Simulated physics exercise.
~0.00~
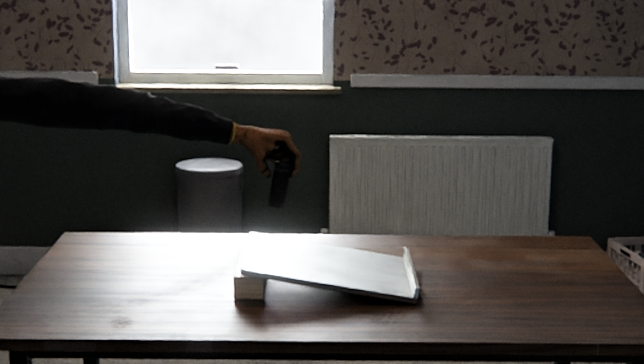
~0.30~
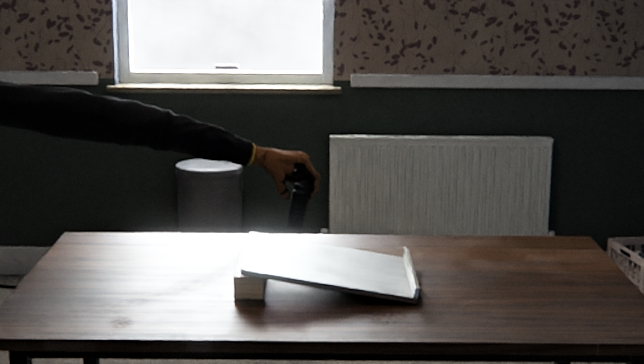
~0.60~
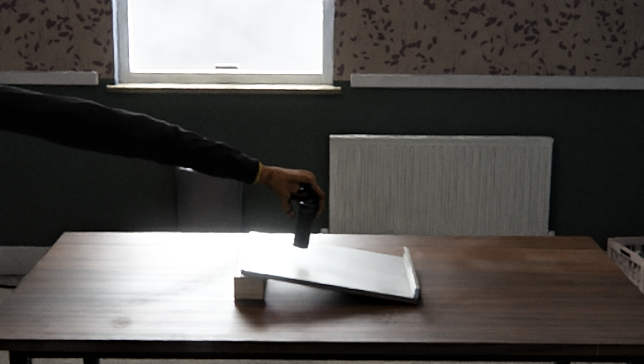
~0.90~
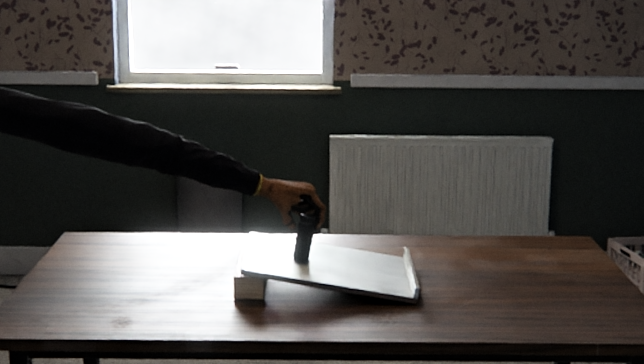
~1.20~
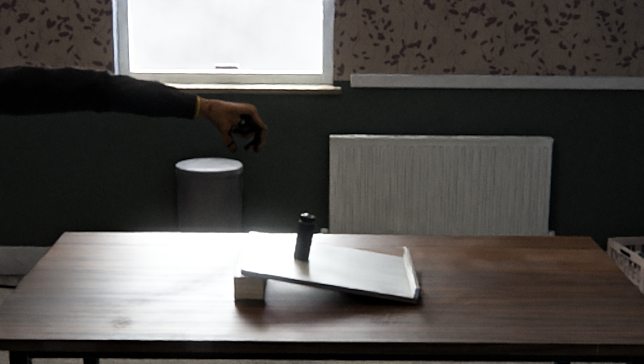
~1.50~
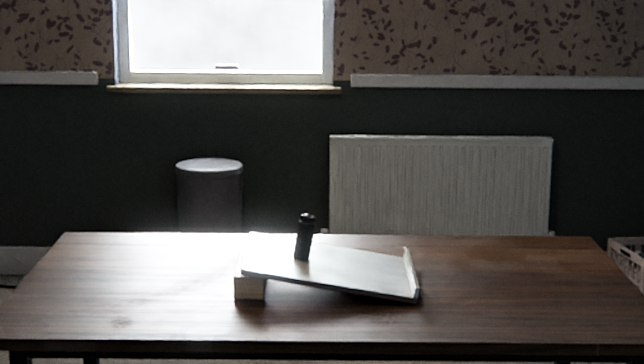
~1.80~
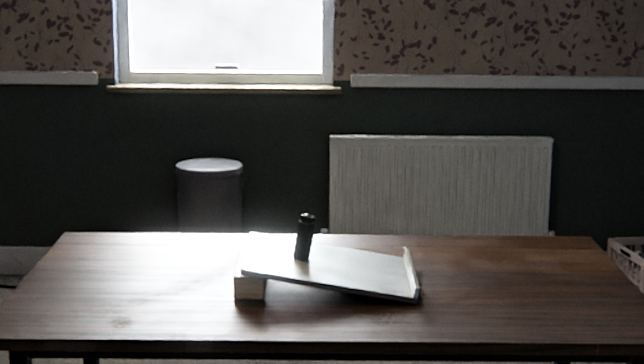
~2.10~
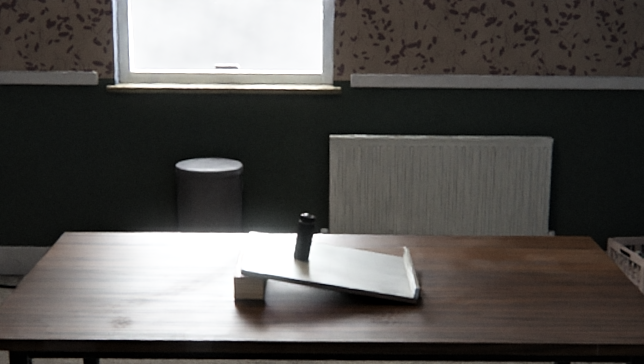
A black shaker was carried by a hand to the right and lowered onto a sloping board propped on a block on a wooden table. The hand let go and drew back out of view, and the shaker stayed where it was, leaning slightly.
